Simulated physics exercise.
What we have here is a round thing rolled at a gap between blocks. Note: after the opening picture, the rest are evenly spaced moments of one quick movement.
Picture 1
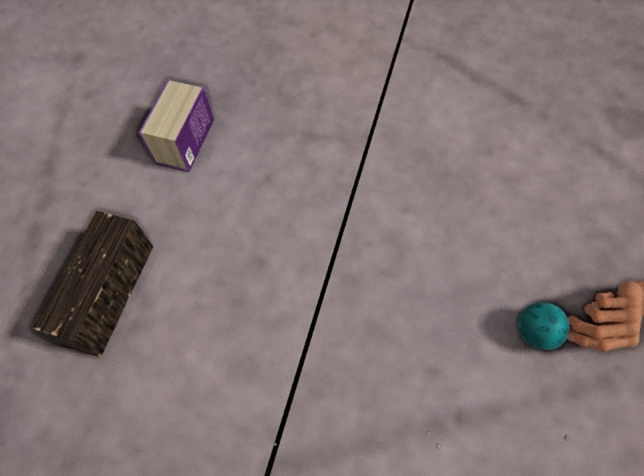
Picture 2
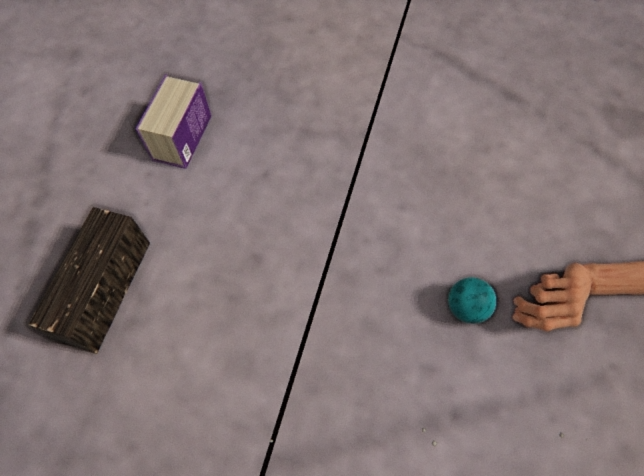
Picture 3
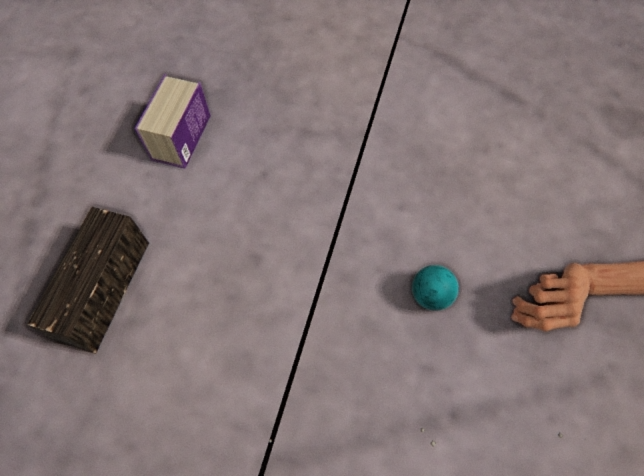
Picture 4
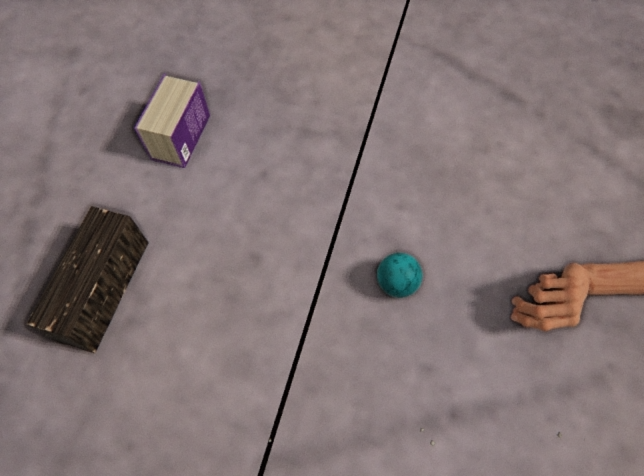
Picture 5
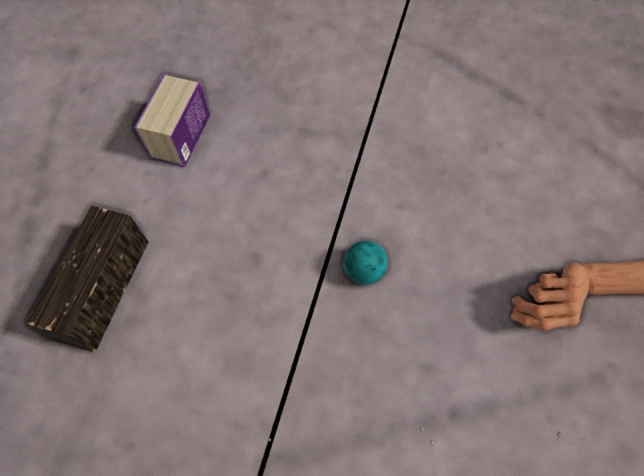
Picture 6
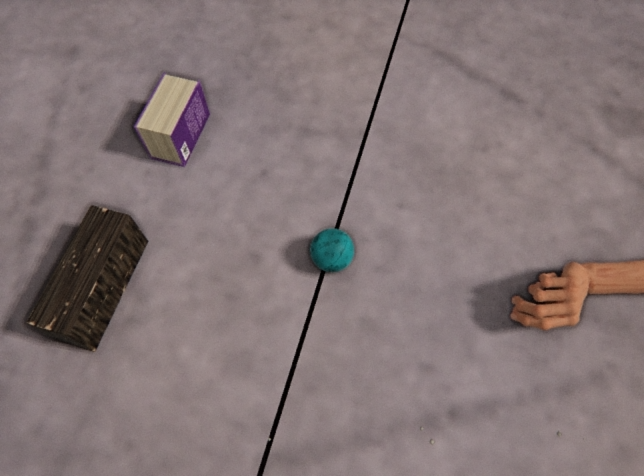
A turquoise ball left a hand on the right and rolled left and slightly upward across the gray floor to a thin black line, while a purple book and a dark block stayed still.
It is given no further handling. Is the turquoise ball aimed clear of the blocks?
Yes.
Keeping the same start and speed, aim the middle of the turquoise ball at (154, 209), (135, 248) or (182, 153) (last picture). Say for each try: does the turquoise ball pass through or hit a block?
Aims in order - turquoise ball: Goes between the blocks; is held back by a block; is held back by a block.
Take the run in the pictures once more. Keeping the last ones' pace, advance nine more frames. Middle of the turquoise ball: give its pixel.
Predicted pixel: Approx. (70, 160).
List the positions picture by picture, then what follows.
Turquoise ball (544, 326) under the hand; black block (99, 283), in the first picture.
Turquoise ball (472, 300); purple book (176, 122), in the second picture.
Turquoise ball (435, 288); black block (94, 280), in the third picture.
Turquoise ball (400, 275); purple book (175, 121), in the fourth picture.
Turquoise ball (366, 263); black block (93, 278), in the fifth picture.
Turquoise ball (332, 250); purple book (175, 120), in the sixth picture.
Then, 0.40 s past the last view, turquoise ball heading on near (40, 146).
Then, 0.90 s past the last view, turquoise ball heading on.
Finally, the turquoise ball gets between the blocks.
